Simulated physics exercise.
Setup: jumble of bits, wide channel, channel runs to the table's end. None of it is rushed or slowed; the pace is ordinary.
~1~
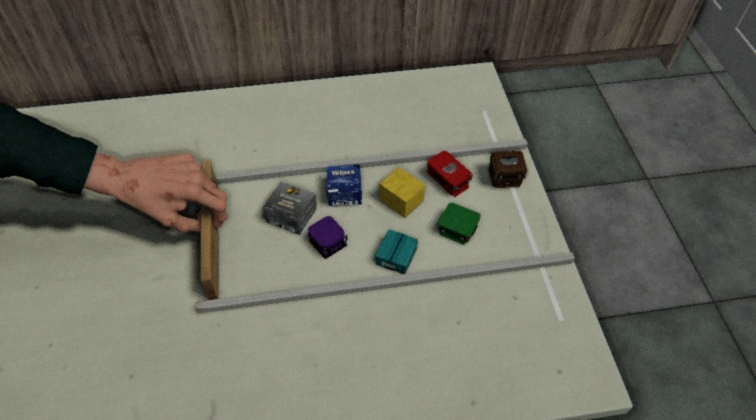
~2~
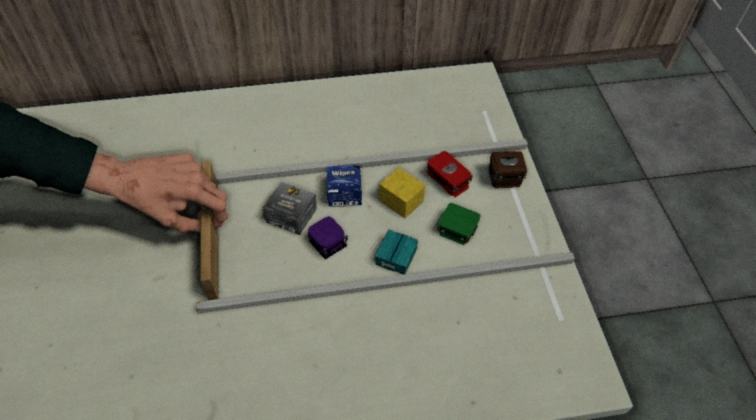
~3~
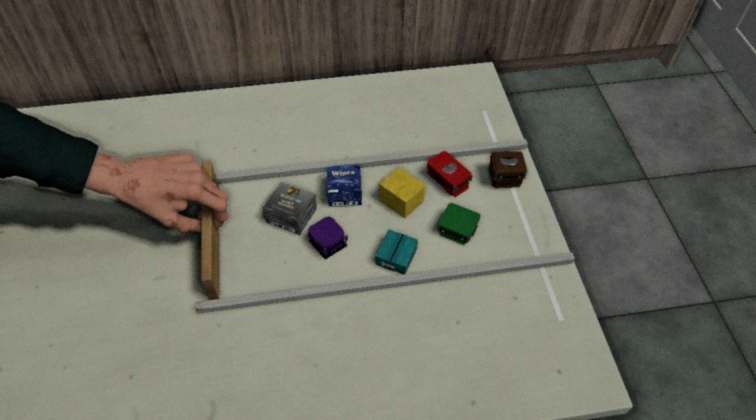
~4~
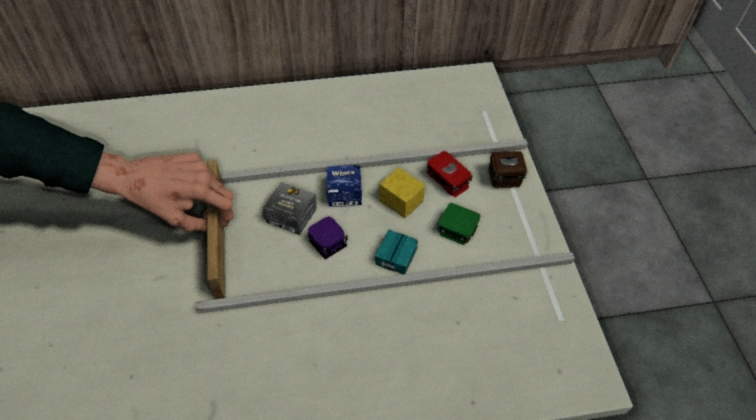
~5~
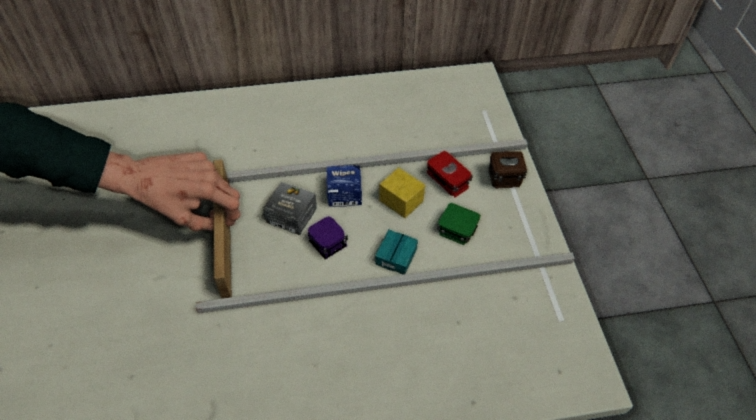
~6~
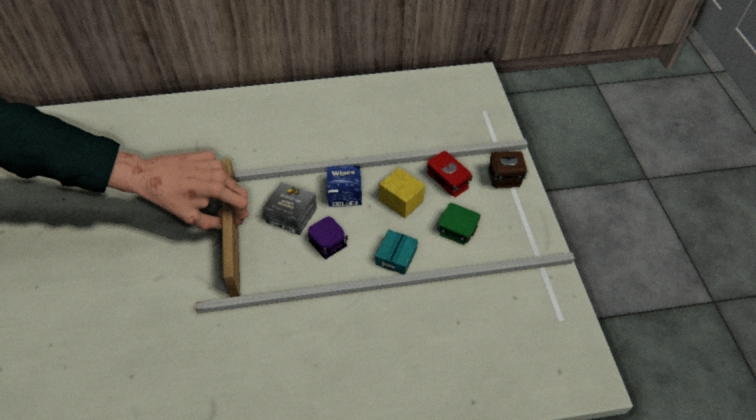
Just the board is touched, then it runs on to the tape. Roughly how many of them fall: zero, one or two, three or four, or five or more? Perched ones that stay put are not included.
Tally: Over four.
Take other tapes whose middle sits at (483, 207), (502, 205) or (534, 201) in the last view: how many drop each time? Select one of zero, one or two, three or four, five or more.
One to two; either three or four; five or over.
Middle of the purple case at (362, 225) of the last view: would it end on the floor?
In the end the purple case ends up on top.
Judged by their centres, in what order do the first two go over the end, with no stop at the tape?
Brown case, red case.
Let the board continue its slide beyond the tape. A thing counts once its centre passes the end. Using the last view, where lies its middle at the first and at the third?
(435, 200), later (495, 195).
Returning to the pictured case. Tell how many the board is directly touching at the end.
At rest, 3 are in contact.
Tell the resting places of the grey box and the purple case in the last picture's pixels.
Reading them off: First (530, 173); then (537, 210).
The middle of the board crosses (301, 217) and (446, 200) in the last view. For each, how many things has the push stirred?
At the first point the count is 2, at the second it's 8.
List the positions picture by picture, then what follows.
The first frame shows brown case (507, 170); red case (448, 174); green case (459, 224); board (210, 228); tape (518, 203).
The second frame shows red case (448, 174); purple case (327, 238).
The third frame shows green case (459, 225); turquoise box (397, 252).
The fourth frame shows brown case (507, 170); grey box (290, 208).
The fifth frame shows red case (448, 174); yellow block (402, 193).
The sixth frame shows brown case (507, 170); red case (448, 174); green case (459, 225); board (231, 226); tape (518, 203).
Early on, none off yet; brown case at rest near (507, 170); red case at rest near (448, 174); green case at rest near (459, 225).
Finally, the number that fall off is five or more; lost, blue box, yellow block, green case, red case and brown case.
